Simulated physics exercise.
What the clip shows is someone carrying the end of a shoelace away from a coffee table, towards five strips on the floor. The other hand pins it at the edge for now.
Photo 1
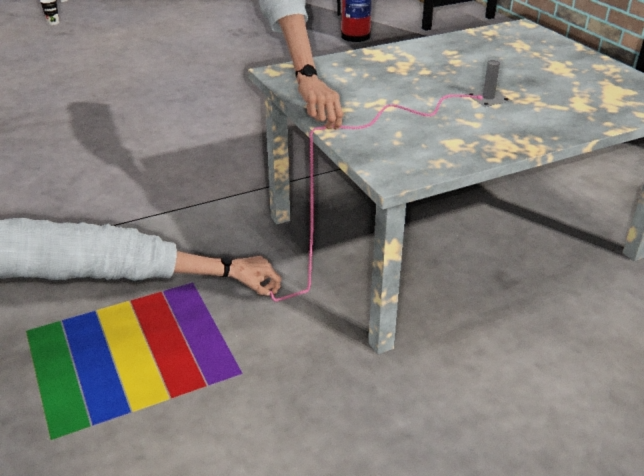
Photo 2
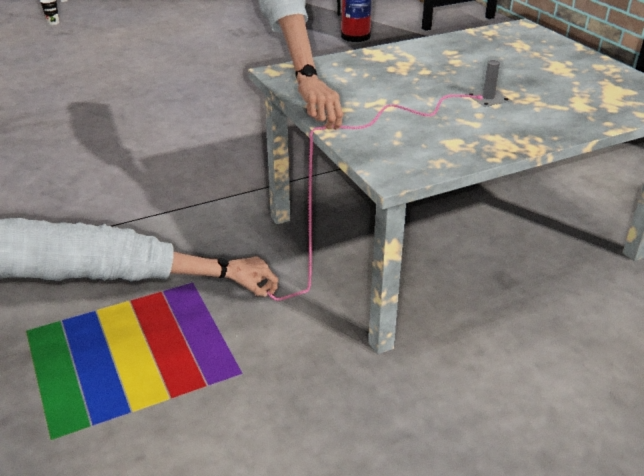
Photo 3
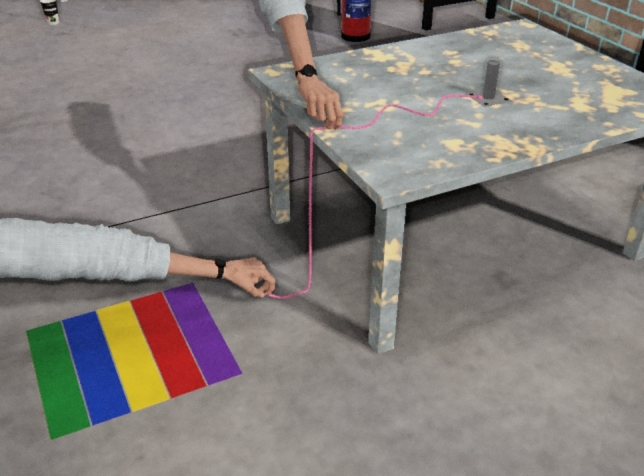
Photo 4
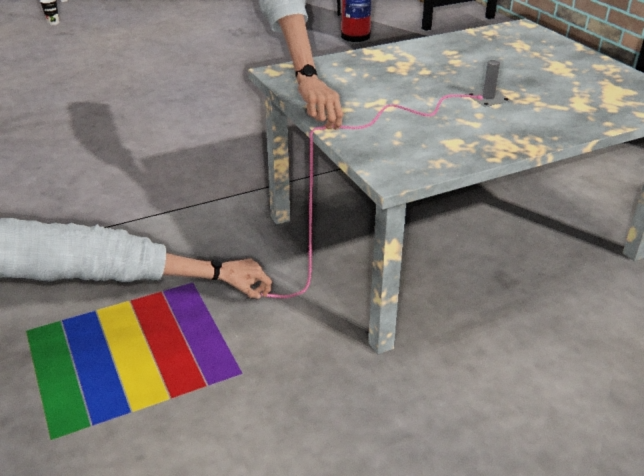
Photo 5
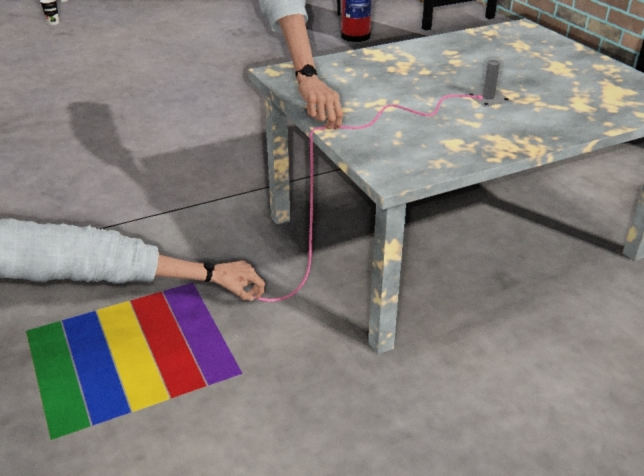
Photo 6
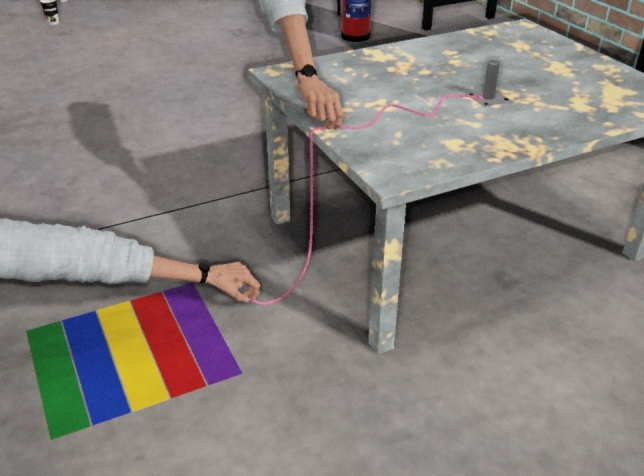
A hand low on the left holds the end of a pink shoelace and draws it slowly a short way left, toward five coloured strips on the floor. The other hand keeps the lace pinned at the coffee table's edge, while the hanging part shifts from a sharp bend to a looser curve.
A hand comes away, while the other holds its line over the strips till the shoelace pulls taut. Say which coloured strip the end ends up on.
It ends up on the blue strip.
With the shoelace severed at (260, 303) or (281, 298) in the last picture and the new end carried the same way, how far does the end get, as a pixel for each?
Taking them in turn, near (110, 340) and near (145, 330).
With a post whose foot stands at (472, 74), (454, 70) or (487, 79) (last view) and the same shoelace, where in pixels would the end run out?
In order, the pixels are (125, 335), (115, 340) and (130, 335).
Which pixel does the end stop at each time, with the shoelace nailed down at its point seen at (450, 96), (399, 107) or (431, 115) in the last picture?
That would be (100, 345) for the first, (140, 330) for the second and (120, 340) for the third.
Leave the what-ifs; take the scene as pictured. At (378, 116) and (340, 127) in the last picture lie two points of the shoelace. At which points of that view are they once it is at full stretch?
About (341, 125), and the other about (296, 152).
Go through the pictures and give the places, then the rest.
In the first picture, end (271, 292); purple (216, 361); red (181, 373); yellow (144, 385); blue (105, 398); green (65, 411).
In the second picture, end (268, 292); shoelace through (446, 97) (409, 110) (364, 127) (311, 156) (310, 218) (310, 277).
In the third picture, end (265, 293).
In the fourth picture, end (261, 295); shoelace through (446, 97) (409, 110) (364, 127) (312, 156) (310, 218) (309, 277).
In the fifth picture, end (255, 297).
In the sixth picture, end (250, 298); shoelace through (446, 97) (409, 110) (364, 127) (312, 156) (312, 218) (300, 278).
A little later, end near (168, 323); over red.
Next, end near (120, 338); over yellow.
When it is tight, end near (92, 346); over blue. It gets as far as the blue strip.
